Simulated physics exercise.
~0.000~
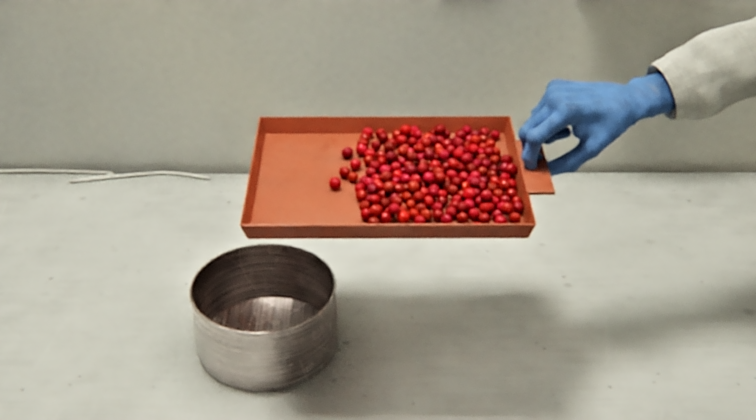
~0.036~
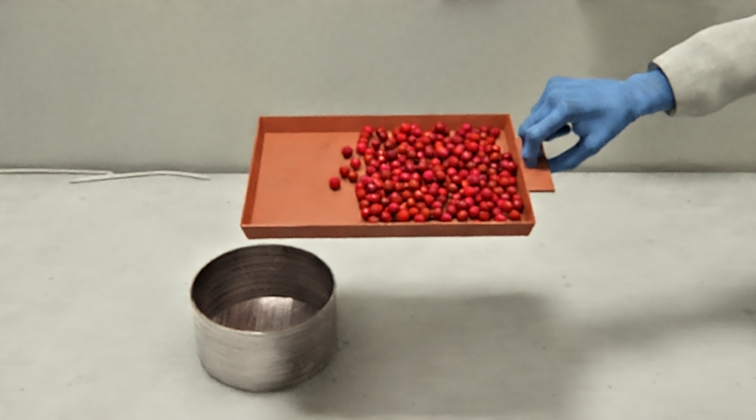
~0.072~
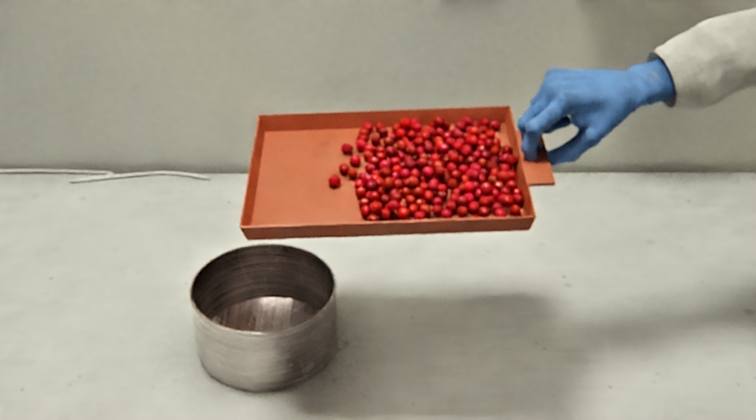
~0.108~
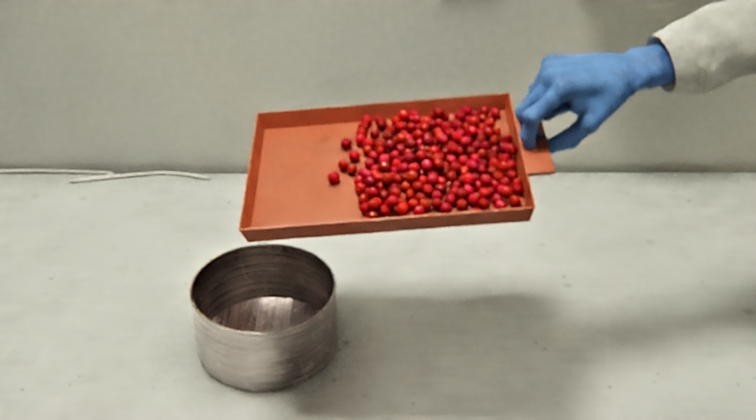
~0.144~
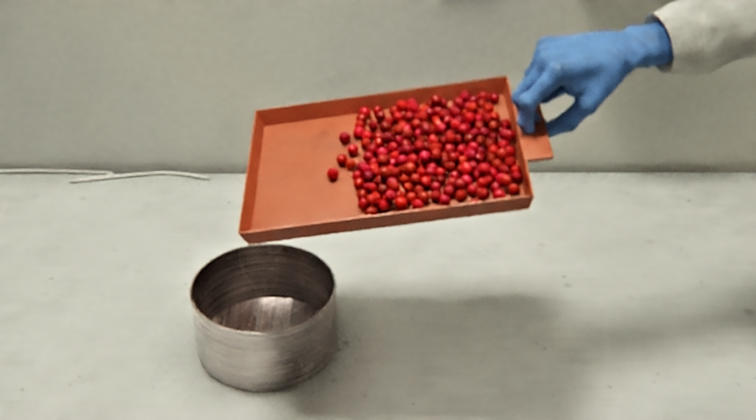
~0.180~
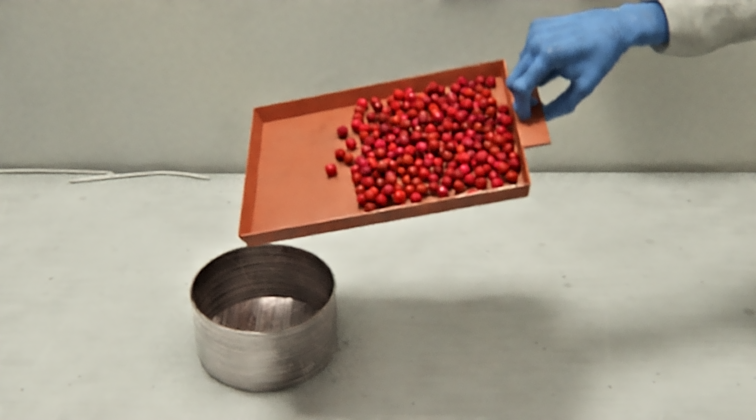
A blue-gloved hand lifts the right end of an orange tray of red cranberries, tilting it leftward.
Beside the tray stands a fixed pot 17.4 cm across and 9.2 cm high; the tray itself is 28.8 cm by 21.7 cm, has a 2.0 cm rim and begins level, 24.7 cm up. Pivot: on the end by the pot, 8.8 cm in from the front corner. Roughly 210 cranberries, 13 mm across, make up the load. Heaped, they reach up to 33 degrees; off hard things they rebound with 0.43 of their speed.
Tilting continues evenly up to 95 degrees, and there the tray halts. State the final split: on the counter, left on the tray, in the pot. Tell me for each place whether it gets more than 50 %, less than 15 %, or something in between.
Counter: Going to get the main portion; left on the tray: Going to get a small portion; pot: Going to get a small portion.
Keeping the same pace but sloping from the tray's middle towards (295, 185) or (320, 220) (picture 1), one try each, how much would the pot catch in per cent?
Near 25 and 0 per cent, in that order.
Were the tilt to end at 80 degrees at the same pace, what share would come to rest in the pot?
In that case some 5 per cent.
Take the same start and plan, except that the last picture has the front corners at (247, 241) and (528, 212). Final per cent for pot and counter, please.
The pot gets 5 and the counter 95.
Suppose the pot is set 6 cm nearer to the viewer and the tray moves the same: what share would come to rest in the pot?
45 per cent.
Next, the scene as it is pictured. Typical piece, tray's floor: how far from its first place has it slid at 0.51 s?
It has moved some 8 cm from its start.
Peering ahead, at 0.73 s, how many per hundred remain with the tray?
About 60%.
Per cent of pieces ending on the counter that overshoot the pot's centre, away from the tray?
Share past the middle: Roughly 90 percent.
After 0.51 s, tilt 53 degrees; the tray holds 100 %, the pot 0 %.
Then, at 0.73 s, tilt 80 degrees; the tray holds 60 %, the pot 0 %.
After 1.07 s, tilt 95 degrees; the tray holds 0 %, the pot 5 %.
In the end, at 2.0 s, counter 95 %, tray 0 %, pot 5 %.
